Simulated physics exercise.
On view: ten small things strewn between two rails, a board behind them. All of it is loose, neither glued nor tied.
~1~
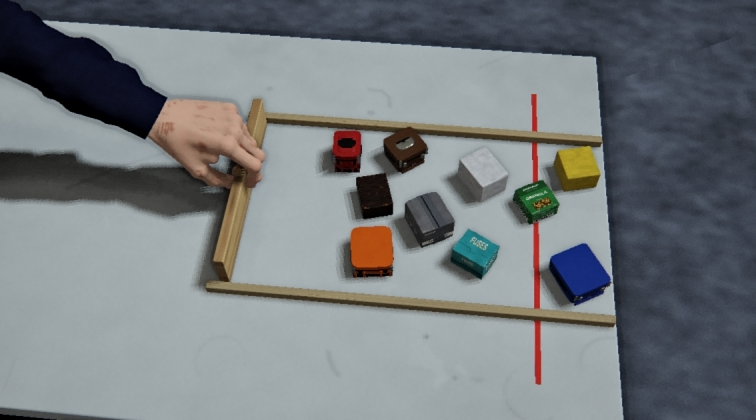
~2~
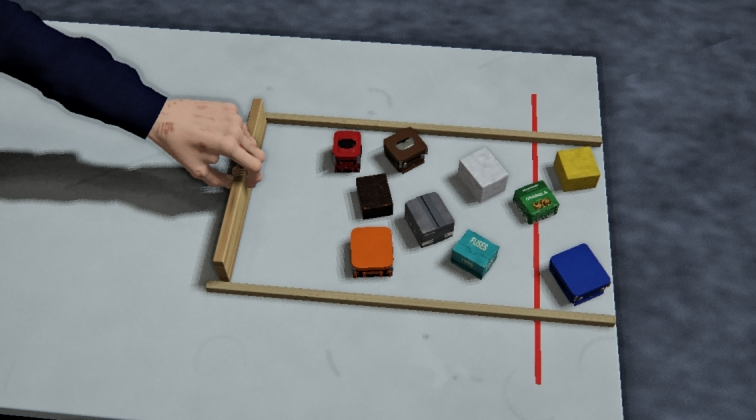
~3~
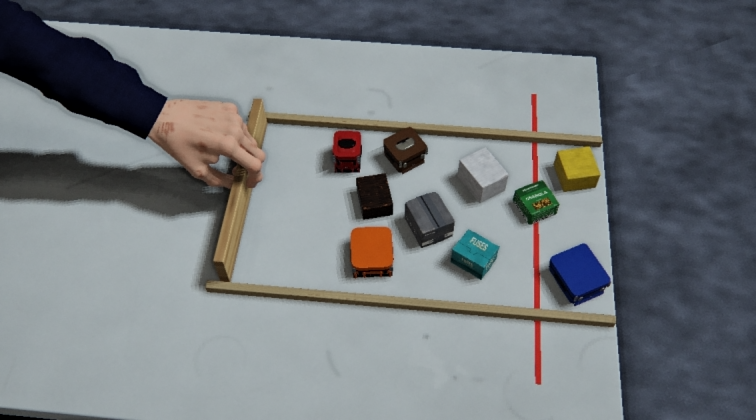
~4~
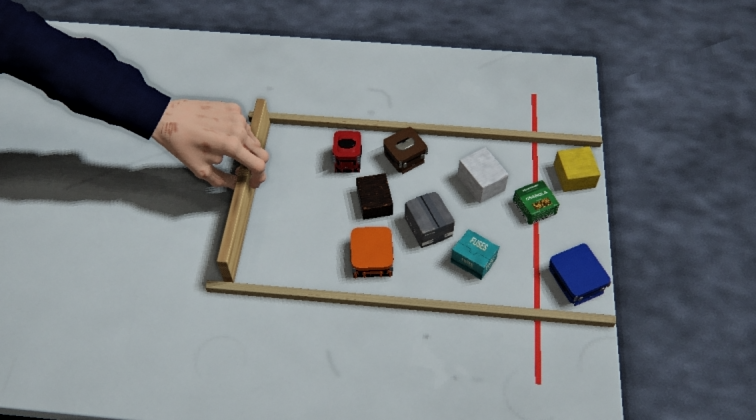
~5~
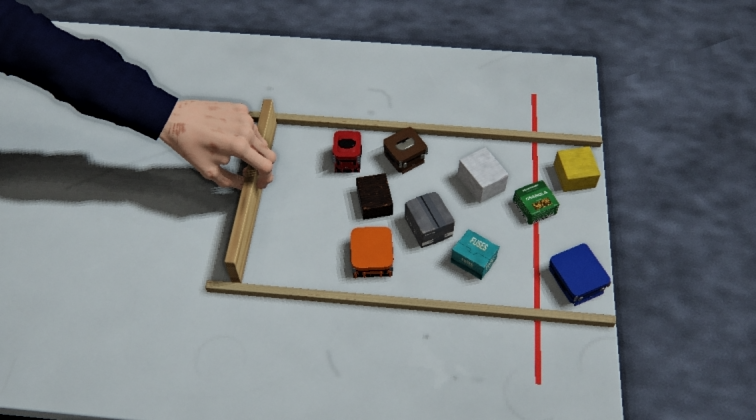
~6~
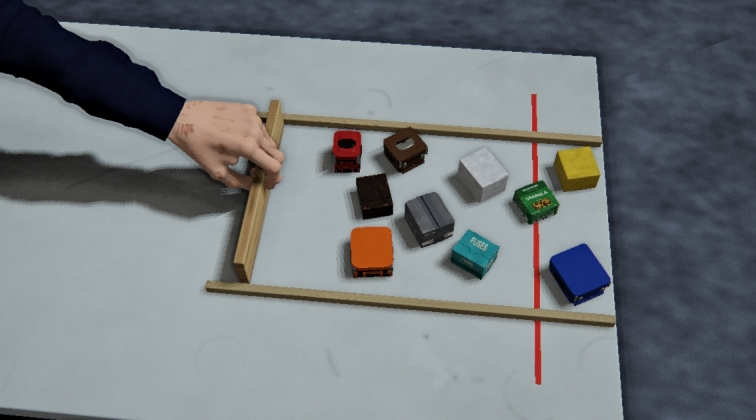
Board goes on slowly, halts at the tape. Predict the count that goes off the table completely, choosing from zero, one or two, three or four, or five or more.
The count is three or four.
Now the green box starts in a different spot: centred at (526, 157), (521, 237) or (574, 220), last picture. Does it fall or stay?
Try one it goes off the edge; try two it goes off the edge; try three it goes off the edge.
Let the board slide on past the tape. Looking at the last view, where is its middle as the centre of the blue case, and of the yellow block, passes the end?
About (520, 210), and about (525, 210) for the other.
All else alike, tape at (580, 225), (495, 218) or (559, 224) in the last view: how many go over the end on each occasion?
In order, 7, 0 and 5.
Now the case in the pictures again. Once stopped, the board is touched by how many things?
The number is 3.
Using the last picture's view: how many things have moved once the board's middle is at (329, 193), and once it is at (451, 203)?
At the first place 1, at the second 8.
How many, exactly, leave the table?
Result - number fallen: 3.
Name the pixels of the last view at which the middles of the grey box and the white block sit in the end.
You'll see the grey box at (593, 232), with the white block at (583, 189).
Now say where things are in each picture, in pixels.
The first picture shows yellow block (577, 169); blue case (578, 275); green box (536, 202); board (242, 186); tape (536, 222).
The second picture shows blue case (578, 275); turquoise box (475, 254).
The third picture shows green box (536, 202); white block (483, 175).
The fourth picture shows yellow block (577, 169); brown case (405, 151).
The fifth picture shows blue case (578, 275); board (253, 187).
The sixth picture shows yellow block (577, 169); blue case (578, 275); green box (536, 202); board (261, 188); tape (536, 222).
Soon after, none off yet; yellow block at rest near (577, 169); blue case at rest near (578, 275); green box at rest near (536, 202).
In the end, the number that fall off is three or four; gone, green box, blue case and yellow block.
